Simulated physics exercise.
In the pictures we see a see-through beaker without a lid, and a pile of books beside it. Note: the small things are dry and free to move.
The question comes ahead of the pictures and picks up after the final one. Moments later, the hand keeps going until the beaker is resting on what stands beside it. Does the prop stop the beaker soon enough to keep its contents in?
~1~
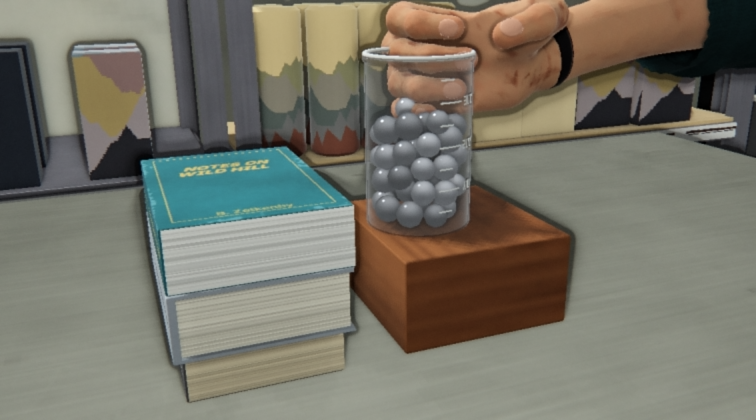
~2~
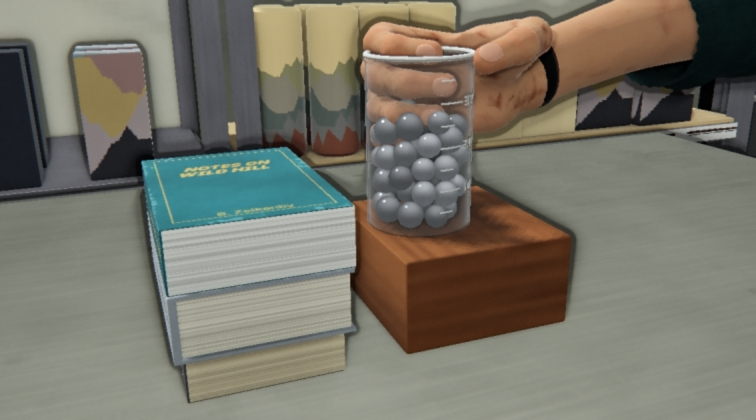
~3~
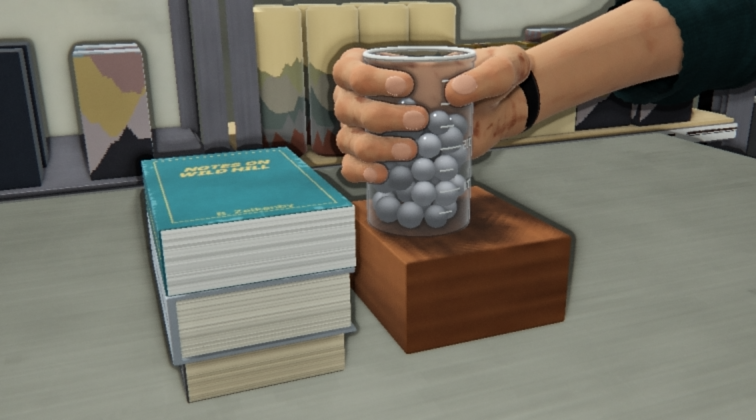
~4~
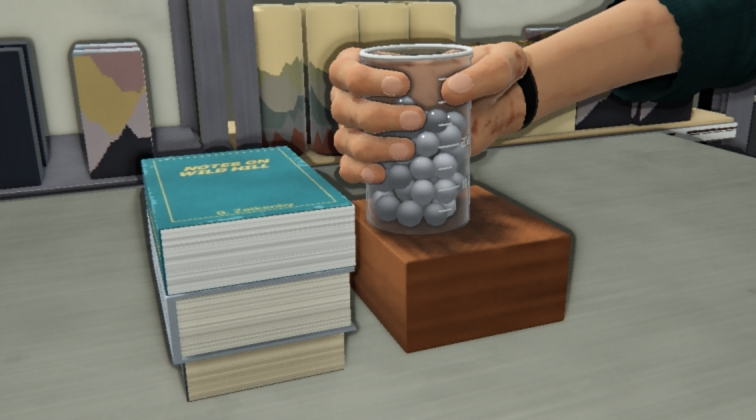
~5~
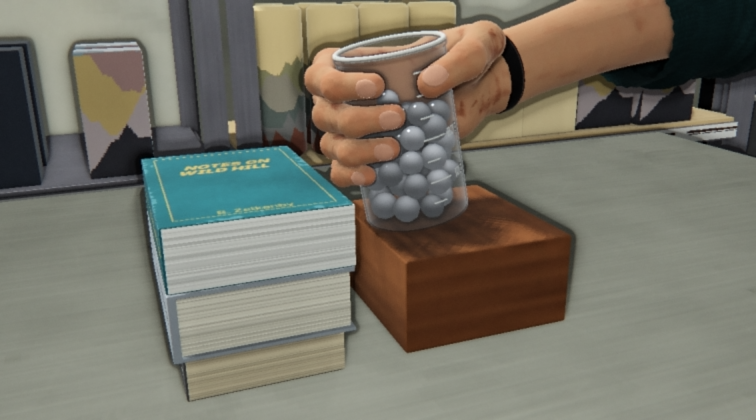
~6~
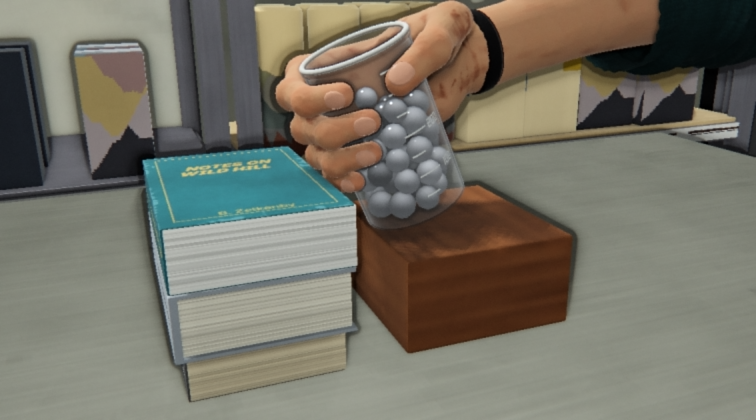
The load never leaves.
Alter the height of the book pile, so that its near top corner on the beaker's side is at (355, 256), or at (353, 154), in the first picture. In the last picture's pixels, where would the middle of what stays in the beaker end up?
(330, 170) and then (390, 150).
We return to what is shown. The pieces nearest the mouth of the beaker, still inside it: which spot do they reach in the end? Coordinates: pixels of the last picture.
Near (338, 123).
Then, 0.23 s past the last view, the beaker leans 35°; everything is still inside.
Then, 0.44 s past the last view, the beaker rests on the book pile at 39°; everything is still inside.
Finally, the beaker rests on the book pile at 39°; everything is still inside.
